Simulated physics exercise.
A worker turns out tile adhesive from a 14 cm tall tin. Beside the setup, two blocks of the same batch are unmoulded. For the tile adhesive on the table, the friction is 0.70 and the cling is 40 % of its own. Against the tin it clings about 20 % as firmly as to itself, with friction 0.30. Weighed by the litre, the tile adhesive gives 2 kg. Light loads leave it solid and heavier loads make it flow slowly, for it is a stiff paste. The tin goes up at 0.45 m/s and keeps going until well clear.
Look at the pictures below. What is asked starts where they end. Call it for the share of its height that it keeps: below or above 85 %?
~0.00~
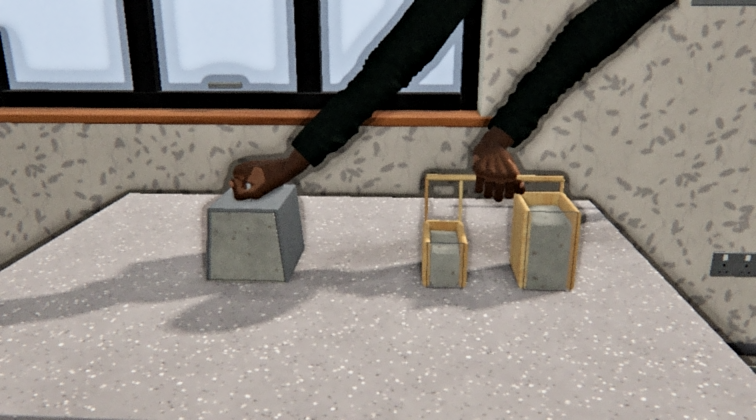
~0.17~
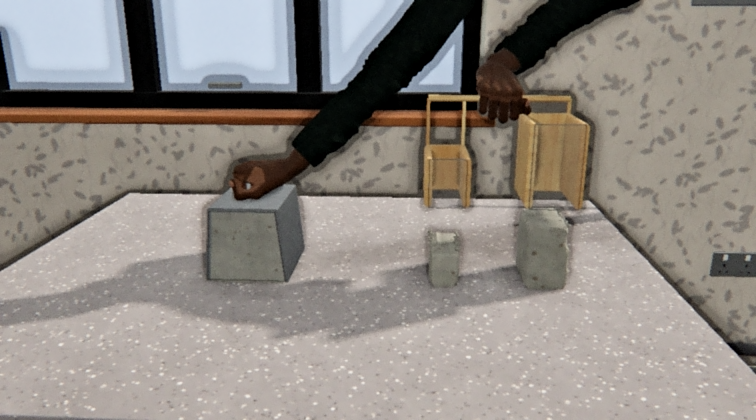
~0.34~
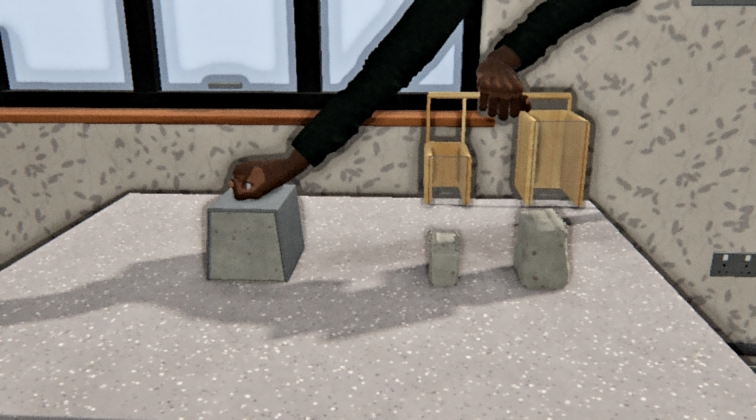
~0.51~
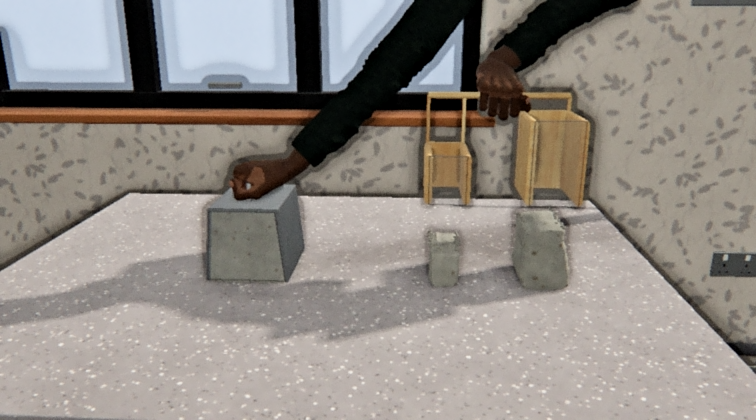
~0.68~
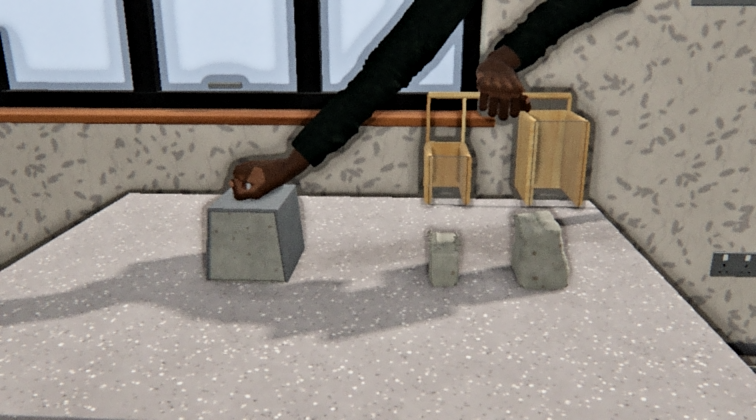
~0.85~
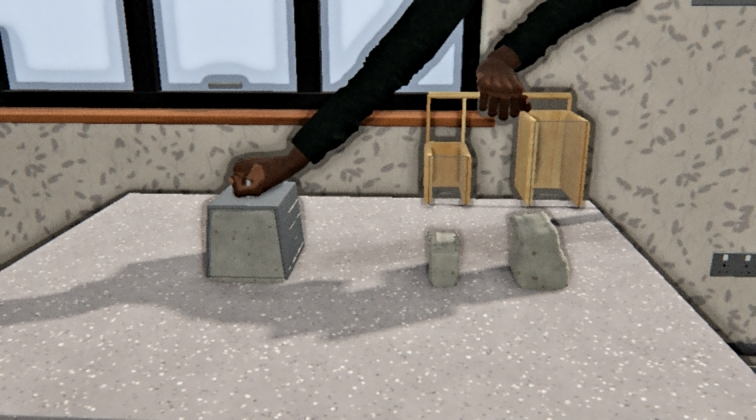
Call: Above.
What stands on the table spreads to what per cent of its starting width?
I'd put it at some 100 %.
After 1.05 s, the tin is up by 9.0 cm.
After 1.29 s, the tin is up by 20 cm; what stands on the table is 95 % of the tin's depth.
After 1.53 s, the tin is up by 26 cm; what stands on the table is 95 % of the tin's depth.
After 1.77 s, the tin is up by 26 cm; what stands on the table is 94 % of the tin's depth.
After 1.87 s, the tin is up by 26 cm; what stands on the table is 94 % of the tin's depth.
